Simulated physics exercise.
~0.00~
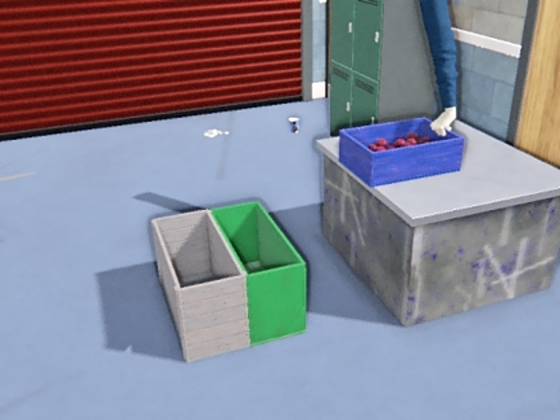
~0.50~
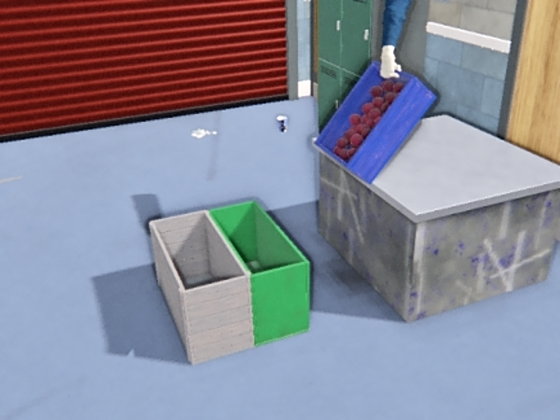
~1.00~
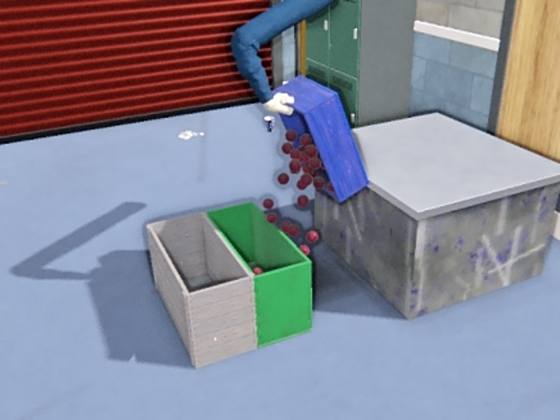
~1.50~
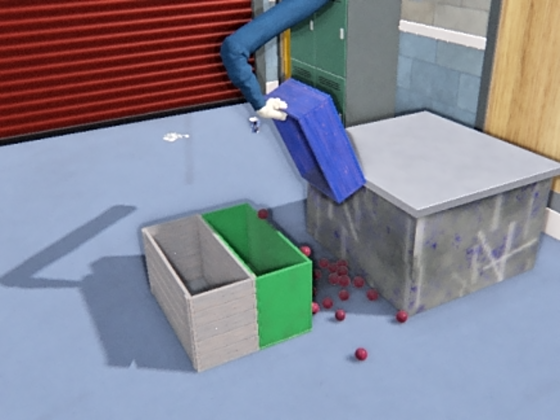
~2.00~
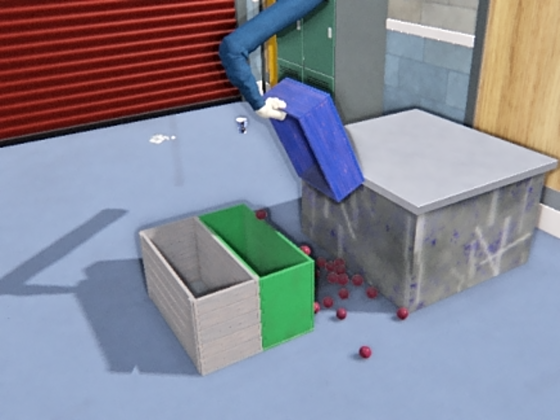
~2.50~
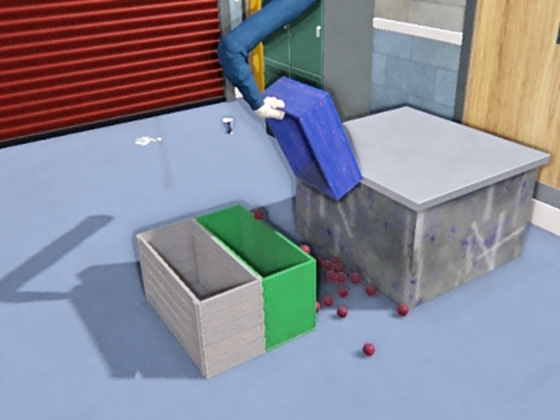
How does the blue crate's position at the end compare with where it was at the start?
At the start the blue crate sits flat on top of the bench, but by the end it is farther left, held steeply tipped over at the bench's left edge.
